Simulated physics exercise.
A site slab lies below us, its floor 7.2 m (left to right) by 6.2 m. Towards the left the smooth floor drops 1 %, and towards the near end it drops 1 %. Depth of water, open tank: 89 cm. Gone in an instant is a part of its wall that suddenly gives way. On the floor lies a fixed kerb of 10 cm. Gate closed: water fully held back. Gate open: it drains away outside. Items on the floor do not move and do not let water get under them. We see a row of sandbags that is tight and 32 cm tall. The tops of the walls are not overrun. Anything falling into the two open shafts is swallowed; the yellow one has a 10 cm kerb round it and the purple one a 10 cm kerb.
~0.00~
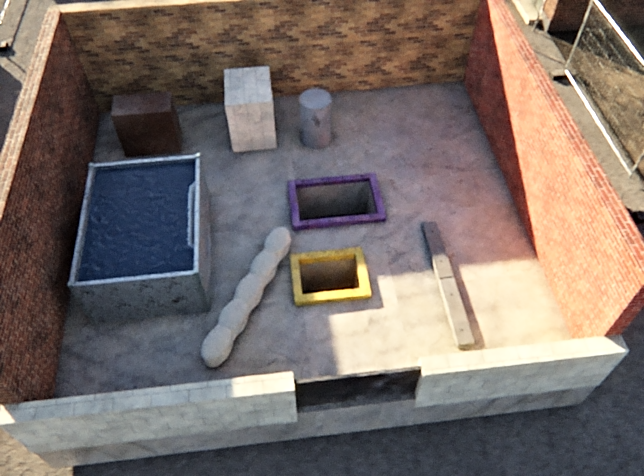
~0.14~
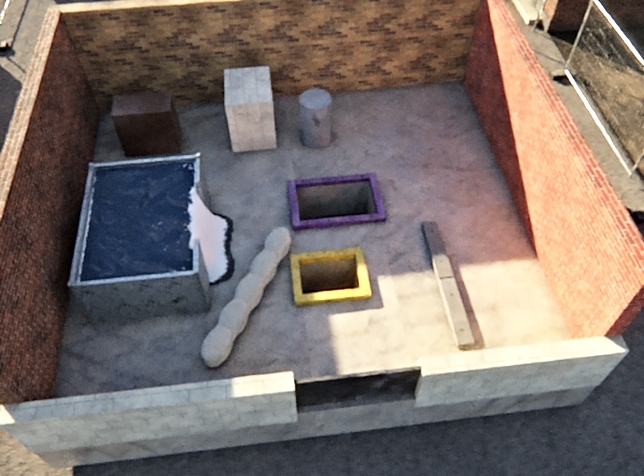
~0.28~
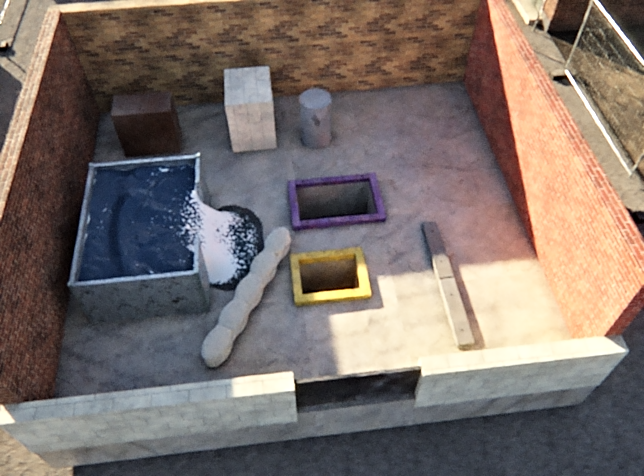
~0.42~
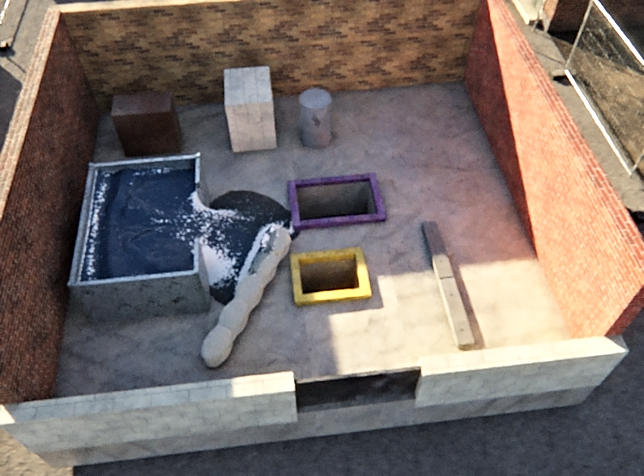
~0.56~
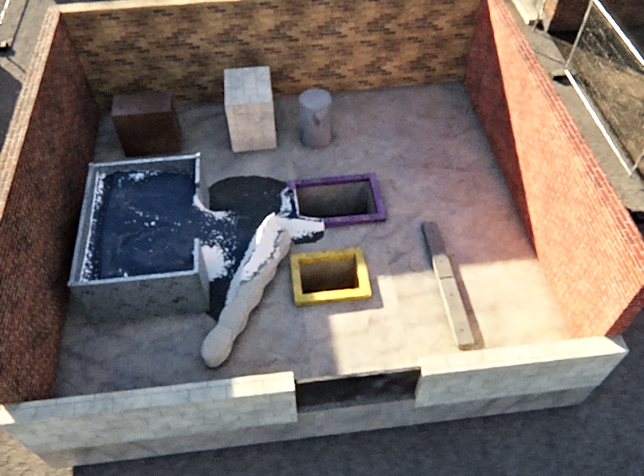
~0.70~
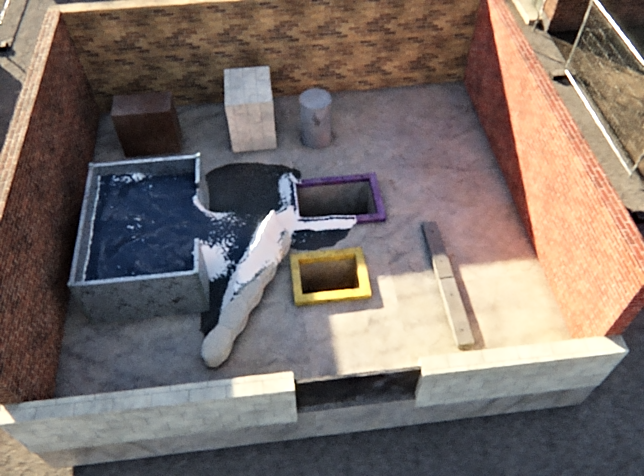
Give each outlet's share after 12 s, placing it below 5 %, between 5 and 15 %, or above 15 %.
Shares: Gate not even 5 %, yellow pit less than 5 %, purple pit over 15 %.
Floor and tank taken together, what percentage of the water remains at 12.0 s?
I'd put it at some 80 percent still there.
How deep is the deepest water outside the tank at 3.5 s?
Roughly 30 cm.
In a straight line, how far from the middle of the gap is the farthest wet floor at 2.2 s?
Around 4.8 metres.
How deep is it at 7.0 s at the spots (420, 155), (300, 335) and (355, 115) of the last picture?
Around 5 cm, 4 cm and 2 cm.
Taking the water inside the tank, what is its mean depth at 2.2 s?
It averages close to 40 centimetres.
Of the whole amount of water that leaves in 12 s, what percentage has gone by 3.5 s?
By that point, around 90 percent.
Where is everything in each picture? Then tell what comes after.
The first frame shows still water, 89 cm deep, in the open tank at (141, 218).
In the second frame, the front is at (221, 218), 0.7 m from the gap at (203, 238); 0.3 m2 of floor is under water; 89 cm left at the back of the open tank.
In the third frame, water pours out at (203, 238) and has run 0.9 m, to (253, 274); deepest outside 52 cm, 86 cm at the open tank's back.
In the fourth frame, the front is at (295, 233), 1.5 m from the gap at (203, 239); 2.0 m2 of floor is under water; 77 cm left at the back of the open tank.
In the fifth frame, the front is at (316, 221), 1.8 m from the gap at (203, 239); 2.9 m2 of floor is under water; 76 cm left at the back of the open tank.
In the sixth frame, water pours out at (203, 238) and has run 2.4 m, to (348, 218); deepest outside 71 cm, 74 cm at the open tank's back.
After 1.4 s water covers 20 % of the floor and is deepest (55 cm) near (259, 258); gone so far, the gate 0 %, the yellow pit 0 %, the purple pit 8 %.
After 2.2 s water covers 40 % of the floor and is deepest (40 cm) near (259, 258); gone so far, the gate 0 %, the yellow pit 1 %, the purple pit 13 %.
After 3.5 s water covers 65 % of the floor and is deepest (30 cm) near (248, 269); gone so far, the gate 0 %, the yellow pit 1 %, the purple pit 17 %.
After 7.0 s water covers 90 % of the floor and is deepest (15 cm) near (98, 135); gone so far, the gate 0 %, the yellow pit 1 %, the purple pit 20 %.
After 12.0 s water covers 95 % of the floor and is deepest (12 cm) near (49, 426); gone so far, the gate 0 %, the yellow pit 1 %, the purple pit 20 %.
